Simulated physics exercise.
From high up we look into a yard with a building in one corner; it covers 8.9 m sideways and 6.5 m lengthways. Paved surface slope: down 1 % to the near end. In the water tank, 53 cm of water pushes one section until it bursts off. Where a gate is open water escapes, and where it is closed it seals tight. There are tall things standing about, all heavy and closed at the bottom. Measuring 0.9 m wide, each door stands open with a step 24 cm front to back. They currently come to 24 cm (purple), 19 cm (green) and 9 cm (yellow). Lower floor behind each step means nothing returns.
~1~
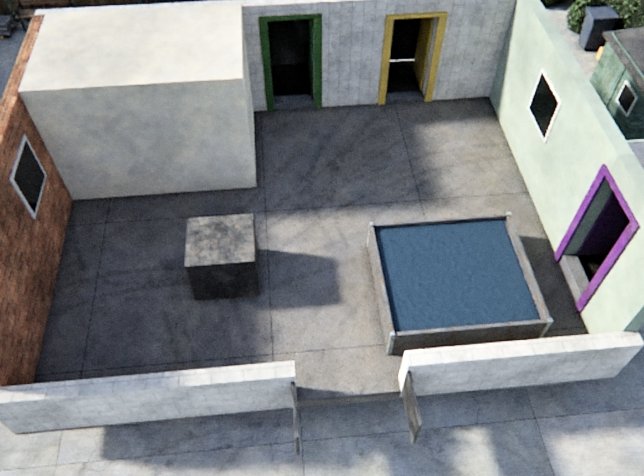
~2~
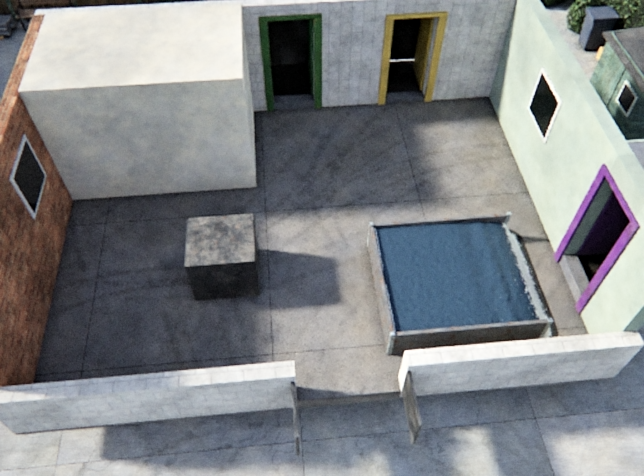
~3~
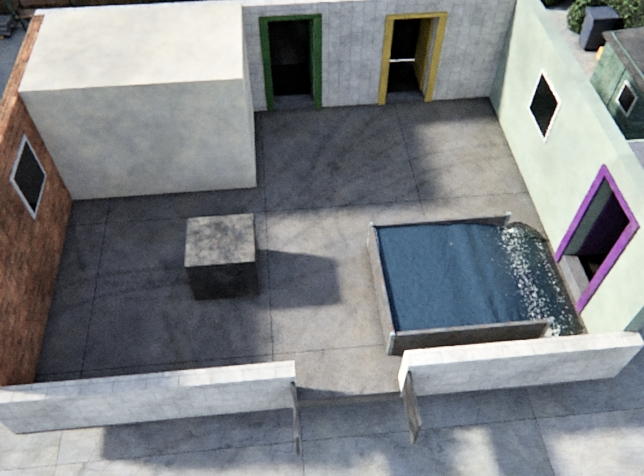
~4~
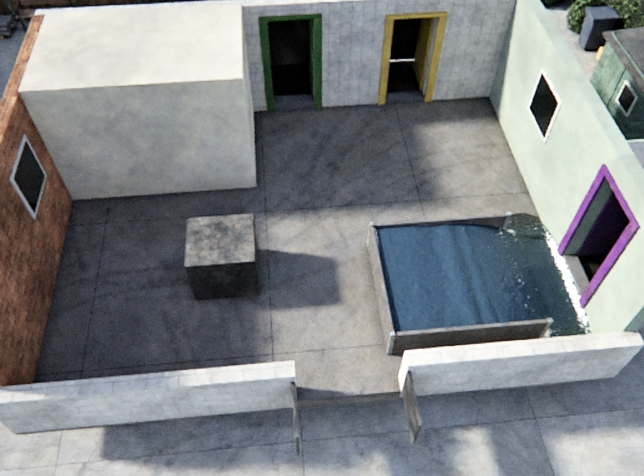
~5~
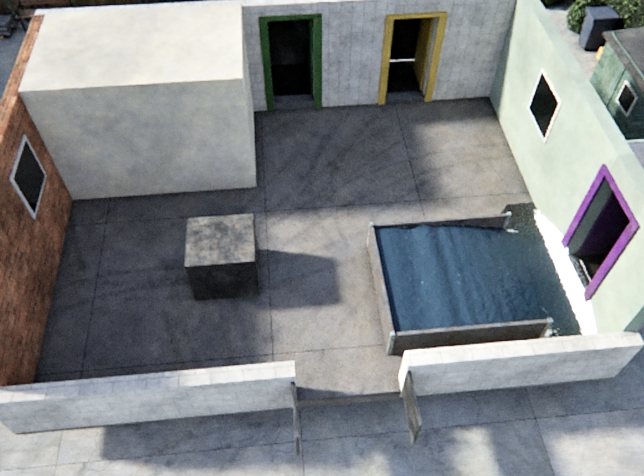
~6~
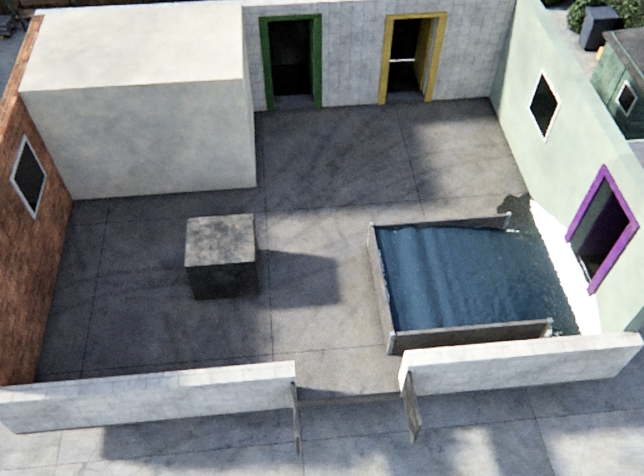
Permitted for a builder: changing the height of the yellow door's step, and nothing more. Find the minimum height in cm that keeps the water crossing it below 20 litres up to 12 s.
8.5 cm.
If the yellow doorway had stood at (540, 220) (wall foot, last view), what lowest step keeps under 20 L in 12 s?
Close to 23 cm at the least.
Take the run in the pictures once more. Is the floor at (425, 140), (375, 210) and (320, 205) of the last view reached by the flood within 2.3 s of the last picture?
Awash; untouched; untouched.
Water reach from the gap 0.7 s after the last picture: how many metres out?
The front is some 3.4 m out.
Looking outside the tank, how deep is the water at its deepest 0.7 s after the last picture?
48 cm.
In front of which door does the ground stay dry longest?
Green.
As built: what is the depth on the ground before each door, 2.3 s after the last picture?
Purple door: 30 cm; green door: 0 cm; yellow door: 10 cm.
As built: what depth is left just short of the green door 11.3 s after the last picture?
About 5.0 cm.
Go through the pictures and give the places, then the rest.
In the first picture, the water tank at (454, 272) is whole and still, 53 cm deep; the yellow door at (410, 64) is dry.
In the second picture, water pours out at (519, 278) and has run 0.3 m, to (552, 334); about 7 cm deep outside, 53 cm at the back.
In the third picture, the front is at (576, 329), 0.7 m from the gap at (519, 279); 1.6 m2 of floor is wet, 53 cm left at the back.
In the fourth picture, the gap is at (518, 280), the front 0.9 m out at (542, 224); the back of the water tank holds 53 cm.
In the fifth picture, the gap is at (518, 280), the front 1.1 m out at (535, 207); the back of the water tank holds 53 cm.
In the sixth picture, the gap is at (518, 280), the front 1.3 m out at (531, 197); the back of the water tank holds 51 cm; the yellow door at (410, 64), 5.1 m from the gap, is still 3.6 m from the nearest water.
Then, 0.7 s after the last picture water covers 10 % of the floor, deepest (48 cm) near (591, 348); it has not reached the yellow door.
Then, 2.3 s after the last picture water covers 30 % of the floor, deepest (32 cm) near (595, 358); 10 cm at the yellow door, 0 litres in over its 9 cm step.
Then, 11.3 s after the last picture water covers 90 % of the floor, deepest (10 cm) near (573, 360); 4 cm at the yellow door, 16 litres in over its 9 cm step.
At the yellow door as built, the water peaked near 14 cm, 2.9 s after the last picture.
With a step of 7.5 cm, 28 litres would have come in within the 12 s; with 10.5 cm, 8 litres. So under 20 litres takes about 8.5 cm.
